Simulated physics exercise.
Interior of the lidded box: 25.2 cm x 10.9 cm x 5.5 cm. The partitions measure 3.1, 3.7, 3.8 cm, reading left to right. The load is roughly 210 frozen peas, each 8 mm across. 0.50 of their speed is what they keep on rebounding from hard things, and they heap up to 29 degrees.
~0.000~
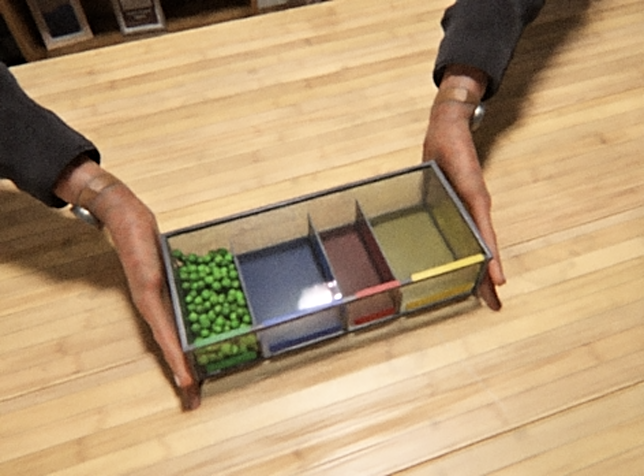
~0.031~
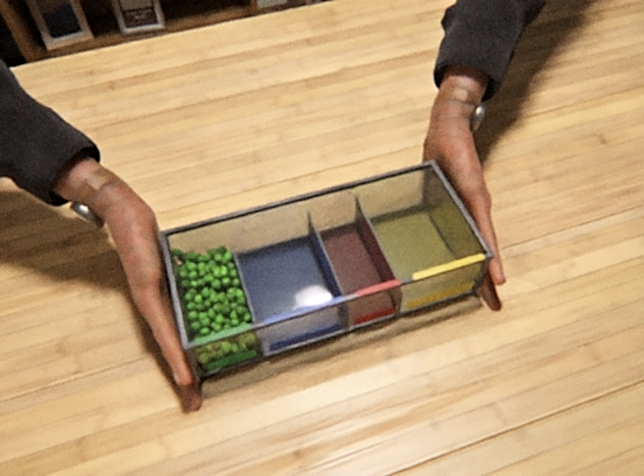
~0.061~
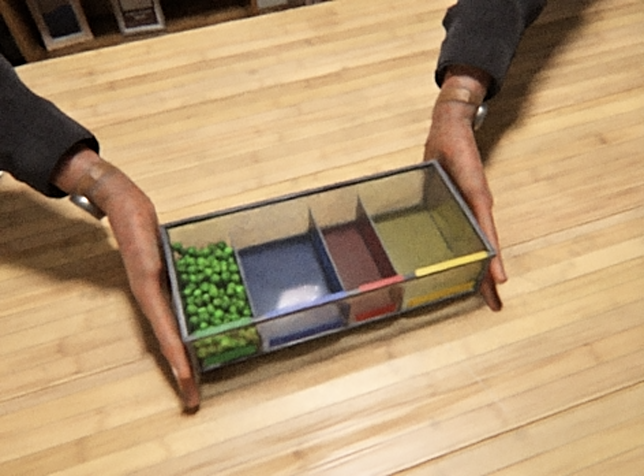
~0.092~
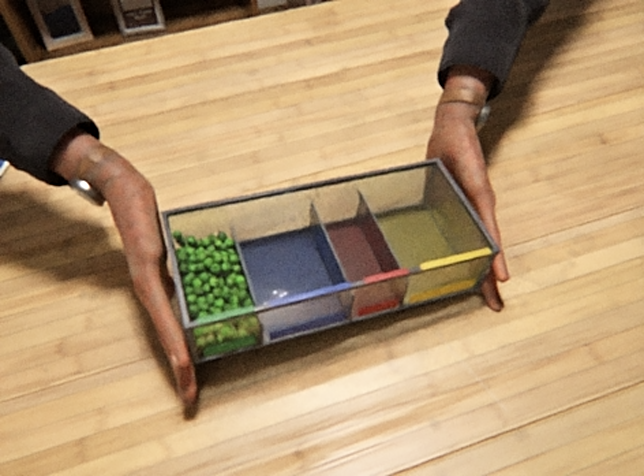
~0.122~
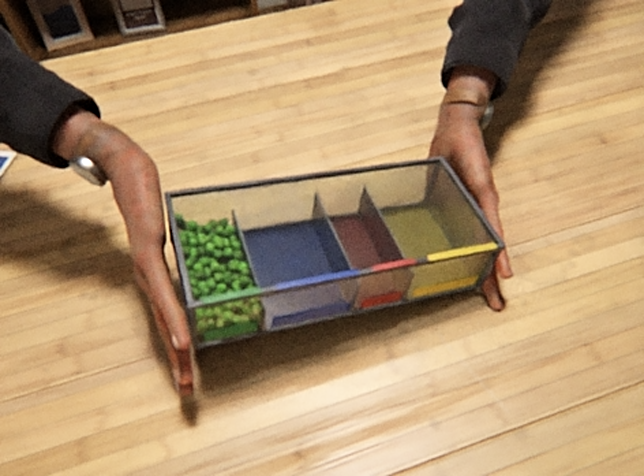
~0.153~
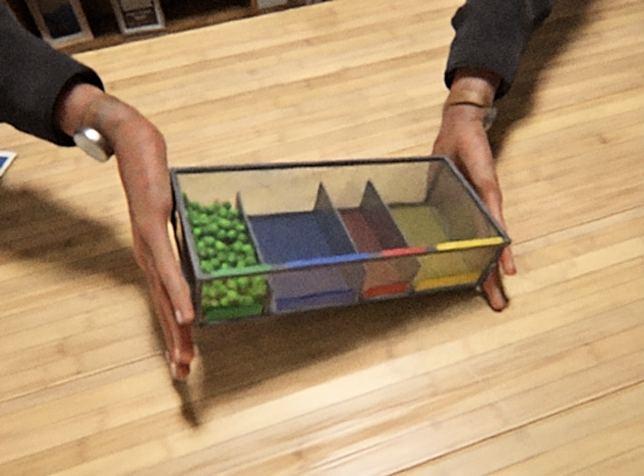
A pale wooden tabletop, with dark shelving at its far edge, is seen from above at a slant by a steady camera. Two dark-sleeved hands grip the ends of a clear box with green, blue, red and yellow sections, small green balls filling the leftmost. The hands tilt the box, slowly then faster, raising its left end and near side while the balls stay in the green section.
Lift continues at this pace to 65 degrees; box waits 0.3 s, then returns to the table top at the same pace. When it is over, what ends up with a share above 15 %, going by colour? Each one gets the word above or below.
Red: Fails to beat the threshold, blue: Beats the threshold, green: Beats the threshold, yellow: Fails to beat the threshold.
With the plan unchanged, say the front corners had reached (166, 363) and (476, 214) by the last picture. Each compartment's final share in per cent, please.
In the end red holds 0 %, blue holds 0 %, green holds 100 % and yellow holds 0 %.
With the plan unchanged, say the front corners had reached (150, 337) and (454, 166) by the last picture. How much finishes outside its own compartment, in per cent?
About 0 per cent.
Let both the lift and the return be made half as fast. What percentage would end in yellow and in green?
Then the yellow compartment would hold 5 per cent and the green one 75 per cent.
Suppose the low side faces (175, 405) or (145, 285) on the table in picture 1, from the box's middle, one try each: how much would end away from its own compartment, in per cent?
0 and 0 %.
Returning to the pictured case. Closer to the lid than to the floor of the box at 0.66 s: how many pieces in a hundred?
Roughly 30 per cent.
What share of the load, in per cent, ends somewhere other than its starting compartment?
Share changed: Approx. 50 %.
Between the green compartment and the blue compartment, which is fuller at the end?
That would be the green compartment.
After 0.66 s, tilt 65 degrees; red 10 %, blue 35 %, green 55 %.
Then, at 1.00 s, tilt 39 degrees; red 5 %, blue 35 %, green 50 %, yellow 10 %.
After 1.44 s, tilt 0 degrees; red 5 %, blue 35 %, green 50 %, yellow 10 %.
In the end, at 1.9 s, red 5 %, blue 35 %, green 50 %, yellow 10 %.
